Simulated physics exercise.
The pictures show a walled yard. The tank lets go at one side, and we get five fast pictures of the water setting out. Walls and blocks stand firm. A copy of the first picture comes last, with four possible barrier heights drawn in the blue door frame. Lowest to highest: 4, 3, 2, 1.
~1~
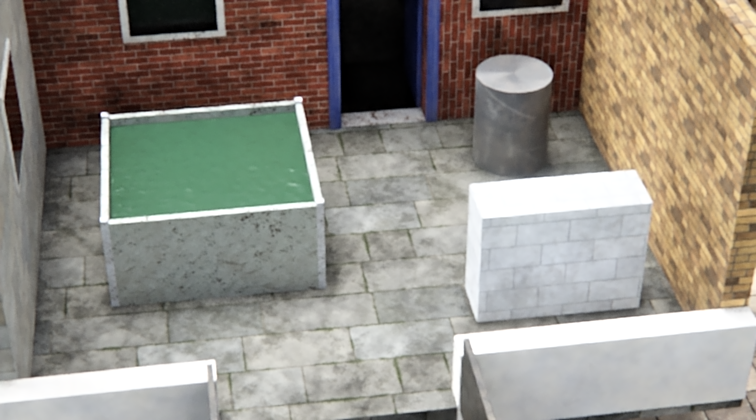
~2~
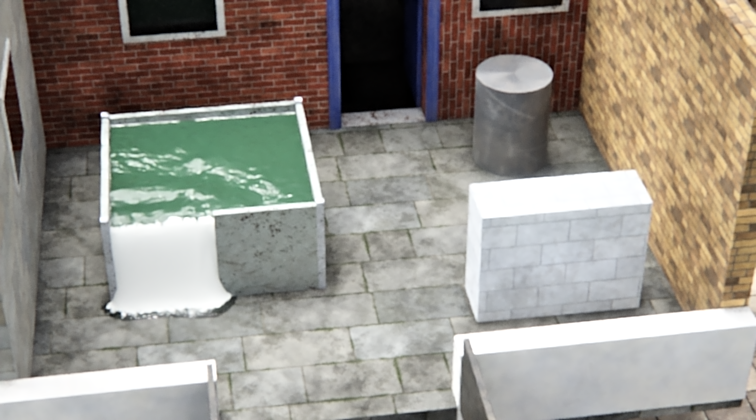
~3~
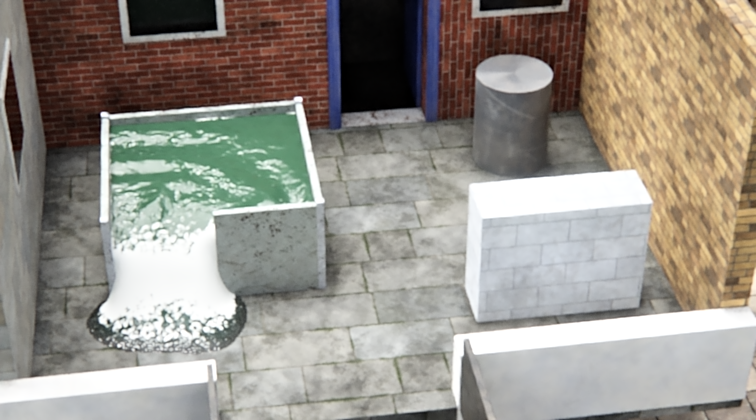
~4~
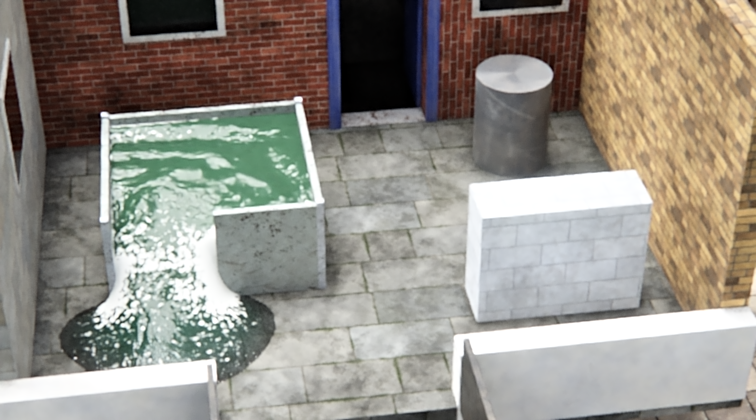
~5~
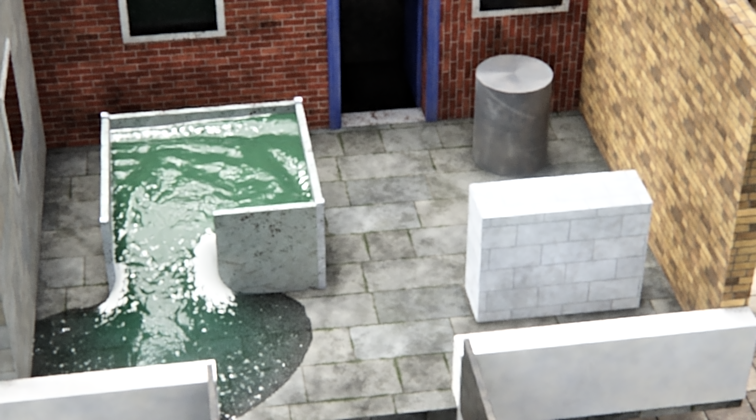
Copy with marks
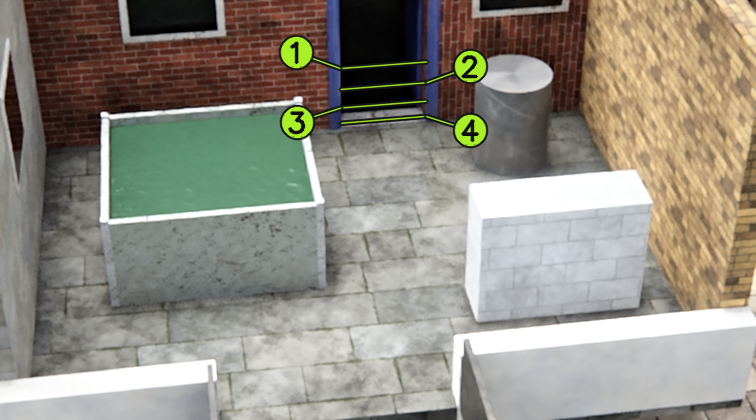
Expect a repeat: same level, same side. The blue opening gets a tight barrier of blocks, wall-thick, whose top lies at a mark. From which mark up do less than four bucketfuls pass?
Go for 4.
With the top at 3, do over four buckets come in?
No, not at all.
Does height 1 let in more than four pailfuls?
No.
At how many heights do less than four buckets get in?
All of them.
On the marked copy, 1 at (383, 65); 2 at (383, 86); 3 at (383, 104); 4 at (383, 119); from the bottom up 4, 3, 2, 1.
With 1, nothing gets over.
With 2, nothing gets over.
With 3, nothing gets over.
With 4, a splash gets over, under a bucket.
